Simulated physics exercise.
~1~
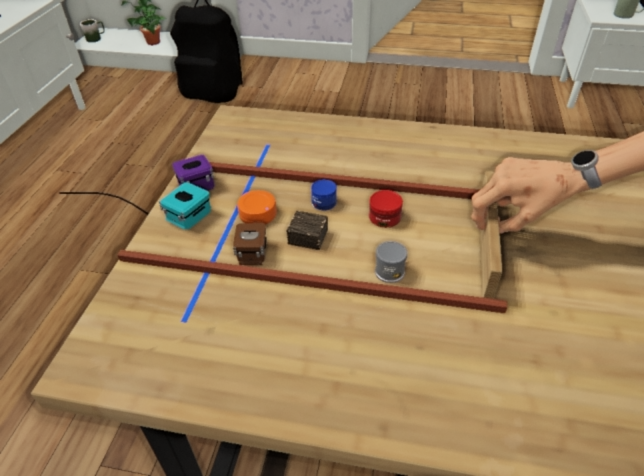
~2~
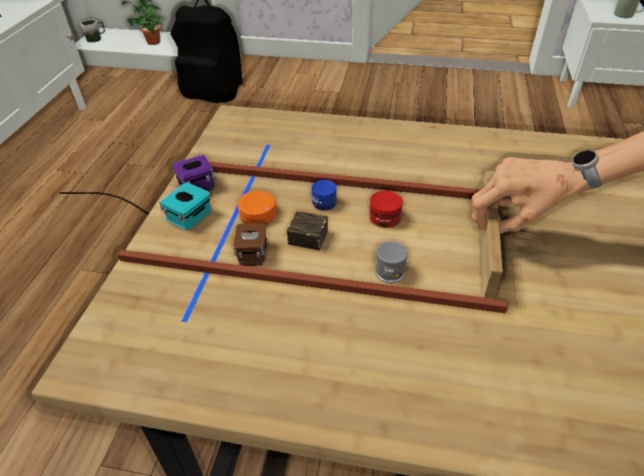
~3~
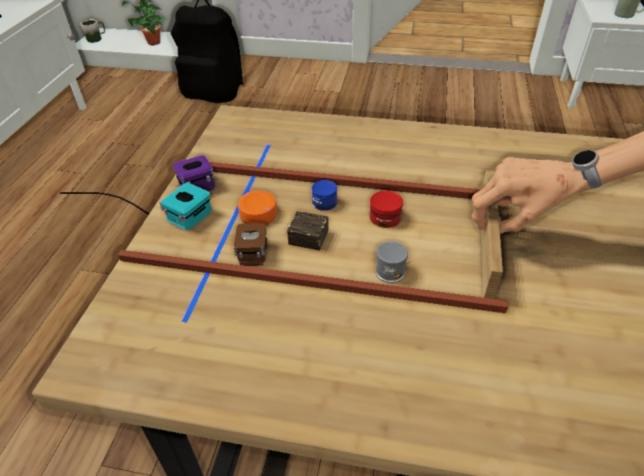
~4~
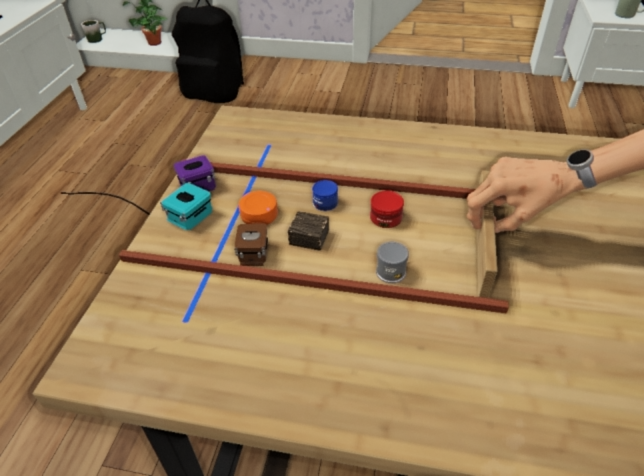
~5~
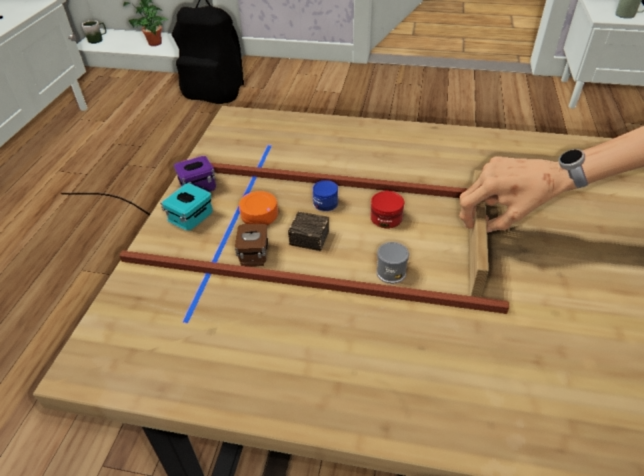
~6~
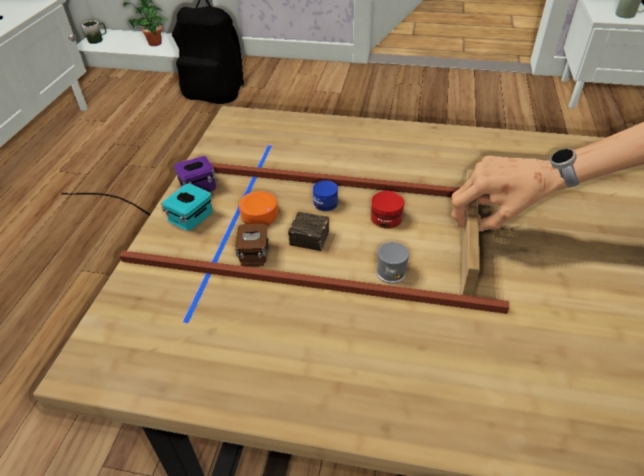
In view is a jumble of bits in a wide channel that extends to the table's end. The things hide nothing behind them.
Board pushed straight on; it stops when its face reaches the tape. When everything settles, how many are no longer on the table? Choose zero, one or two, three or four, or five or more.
When everything settles, zero are no longer on the table.
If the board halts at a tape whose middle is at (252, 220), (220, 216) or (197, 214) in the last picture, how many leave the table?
Down on the floor: 0, 0 and 1.
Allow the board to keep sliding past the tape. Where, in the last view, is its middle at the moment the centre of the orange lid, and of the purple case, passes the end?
Orange lid: (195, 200); purple case: (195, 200).
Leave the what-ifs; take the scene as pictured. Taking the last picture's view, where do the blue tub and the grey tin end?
Roughly (239, 176), and the other roughly (204, 241).
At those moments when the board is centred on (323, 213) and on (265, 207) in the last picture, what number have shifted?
4, then 7.
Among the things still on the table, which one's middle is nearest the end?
Result - the turquoise case.
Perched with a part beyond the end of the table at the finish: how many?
Overhanging ones - 1.
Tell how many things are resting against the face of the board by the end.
So the total is 4.
A little later, none off yet; purple case at rest near (196, 176); turquoise case at rest near (189, 208); orange lid at rest near (259, 209).
Next, none off yet; purple case at rest near (196, 176); turquoise case moving near (180, 208); orange lid shifted about its own width near (224, 204).
When it is over, the number that fall off is zero.
